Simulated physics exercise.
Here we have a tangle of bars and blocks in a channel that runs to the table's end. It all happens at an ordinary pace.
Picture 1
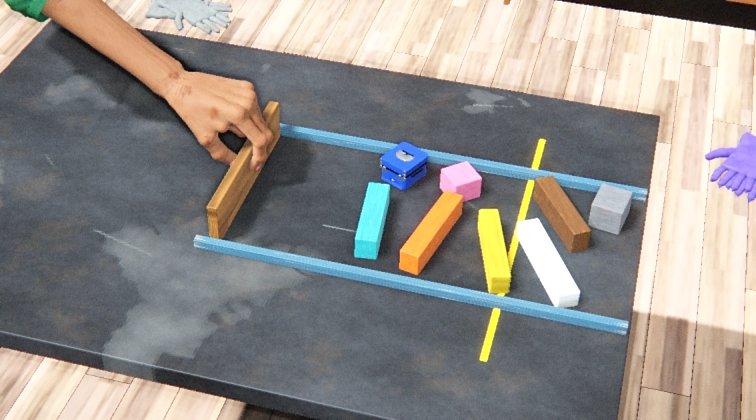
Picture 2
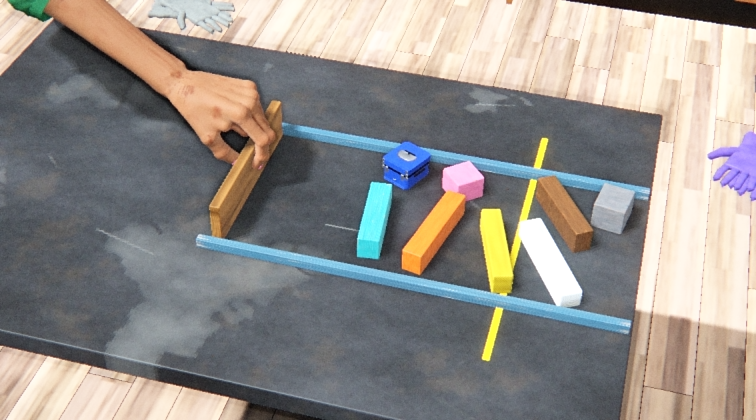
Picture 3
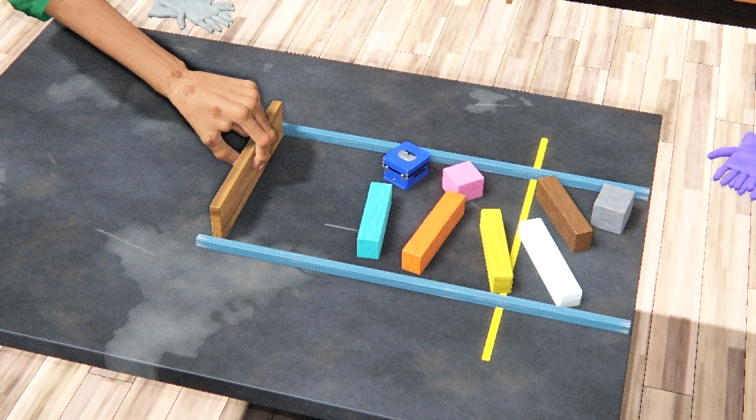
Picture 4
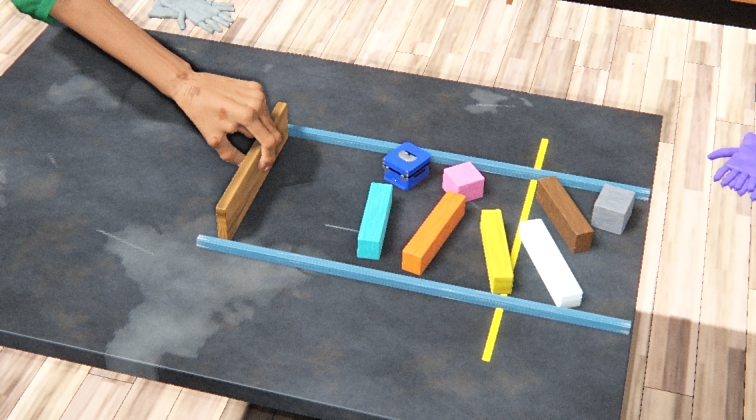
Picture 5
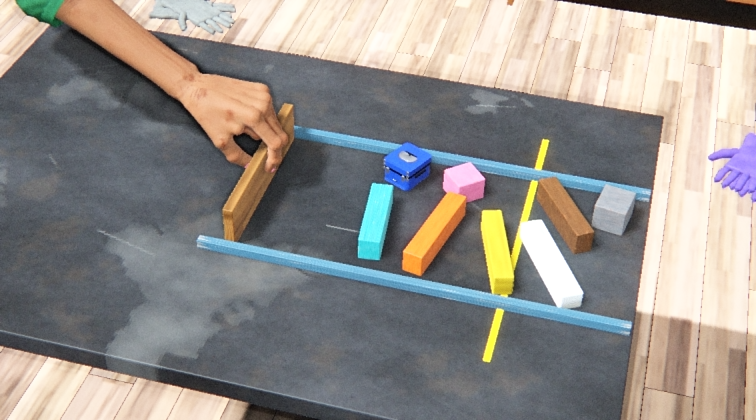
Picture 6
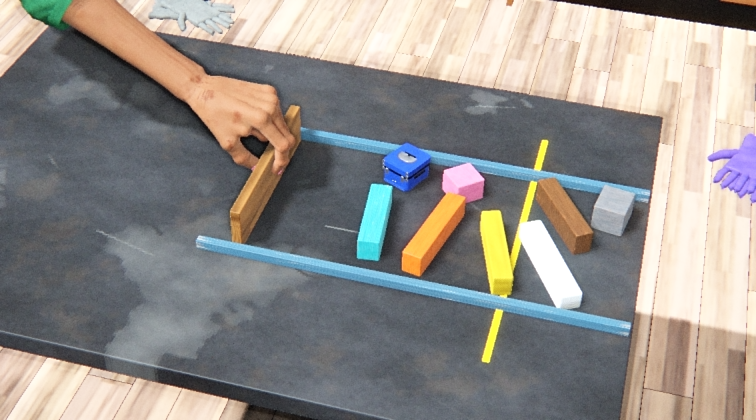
On a dark tabletop, a hand grips a wooden board upright at the left end of a channel between two blue rails, with colourful bars and blocks lying ahead. The board stays nearly still at first, then the hand slides it slightly right, while the pieces remain in place, untouched.
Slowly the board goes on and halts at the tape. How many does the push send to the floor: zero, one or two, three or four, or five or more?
The number that fall off is zero.
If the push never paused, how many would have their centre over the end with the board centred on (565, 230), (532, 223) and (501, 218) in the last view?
The counts: 2, 0 and 0.
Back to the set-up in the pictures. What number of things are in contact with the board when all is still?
2 of them.
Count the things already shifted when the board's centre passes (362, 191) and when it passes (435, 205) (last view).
0 and 4.
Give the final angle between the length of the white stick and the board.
Near 0 degrees.
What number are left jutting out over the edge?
It comes to 1.
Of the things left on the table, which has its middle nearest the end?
Foremost is the grey block.
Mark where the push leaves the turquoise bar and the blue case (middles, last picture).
Near (525, 251) and (547, 191).
Early on, none off yet; grey block at rest near (613, 211); brown bar at rest near (564, 215); white stick at rest near (549, 264).
Finally, the number that fall off is zero.
